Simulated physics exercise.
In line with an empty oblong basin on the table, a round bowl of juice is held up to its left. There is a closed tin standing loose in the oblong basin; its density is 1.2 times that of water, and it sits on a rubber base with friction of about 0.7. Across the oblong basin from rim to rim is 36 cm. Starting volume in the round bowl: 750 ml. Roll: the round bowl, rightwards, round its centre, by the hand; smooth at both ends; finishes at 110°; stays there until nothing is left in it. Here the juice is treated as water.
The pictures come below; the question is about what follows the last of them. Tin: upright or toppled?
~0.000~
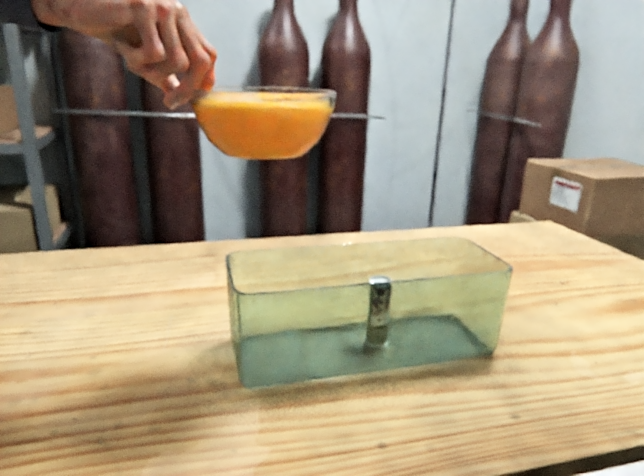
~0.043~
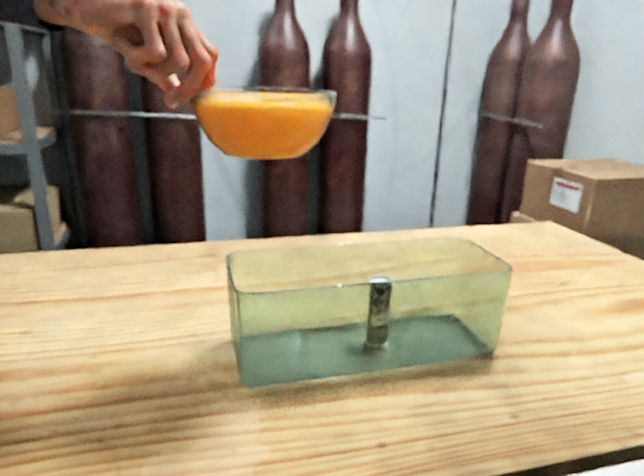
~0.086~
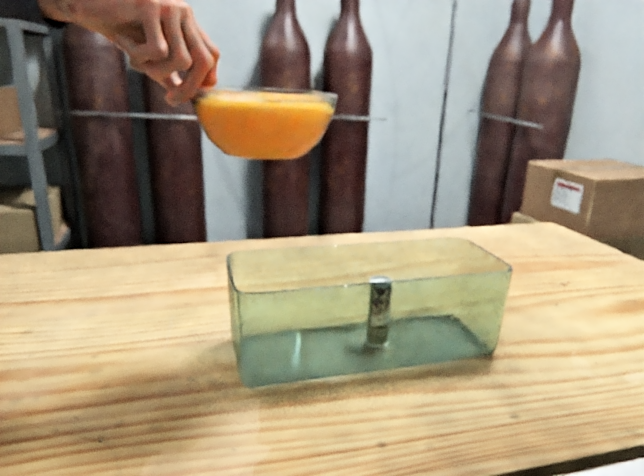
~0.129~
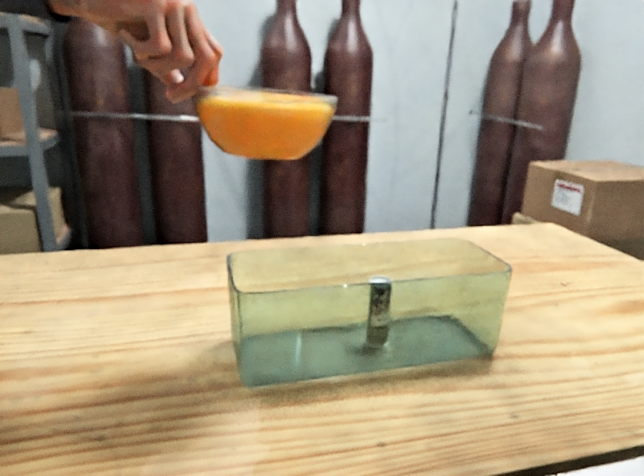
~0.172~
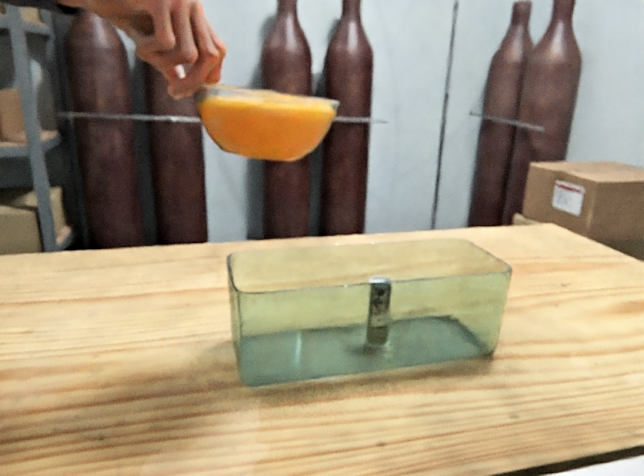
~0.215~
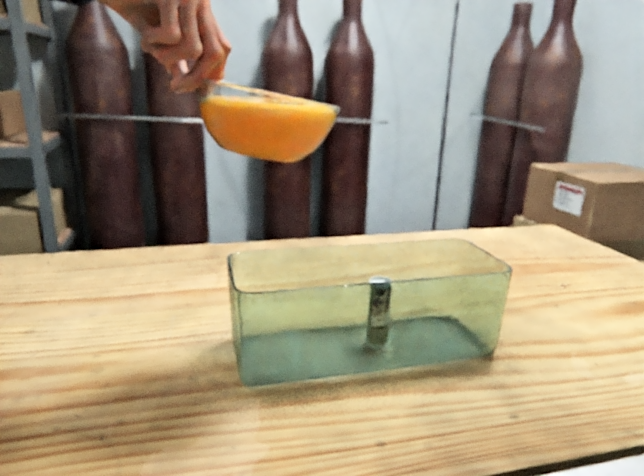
Most likely it will not capsize.
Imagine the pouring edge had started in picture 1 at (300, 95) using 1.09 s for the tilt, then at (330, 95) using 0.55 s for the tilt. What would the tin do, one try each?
Run one: It does not tip. Run two: It tumbles.
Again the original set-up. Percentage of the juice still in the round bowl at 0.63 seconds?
Some 38 per cent.
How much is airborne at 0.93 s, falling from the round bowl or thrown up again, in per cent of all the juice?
Near 7 per cent, I'd say.
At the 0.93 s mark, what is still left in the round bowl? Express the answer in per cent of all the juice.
Roughly 0 per cent.
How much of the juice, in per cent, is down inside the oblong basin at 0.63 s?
The basin holds roughly 18 in a hundred parts at that moment.
By 0.63 s the tilt is 68° and 37 per cent is still to pour; the tin stands where it began.
By 0.93 s the tilt is 104° and 0 per cent is still to pour; the tin stands where it began.
By 1.25 s the tilt is 110° and 0 per cent is still to pour; the tin stands where it began.
By 1.59 s the tilt is 110° and 0 per cent is still to pour; the tin stands where it began.
At rest the tin stands where it began.
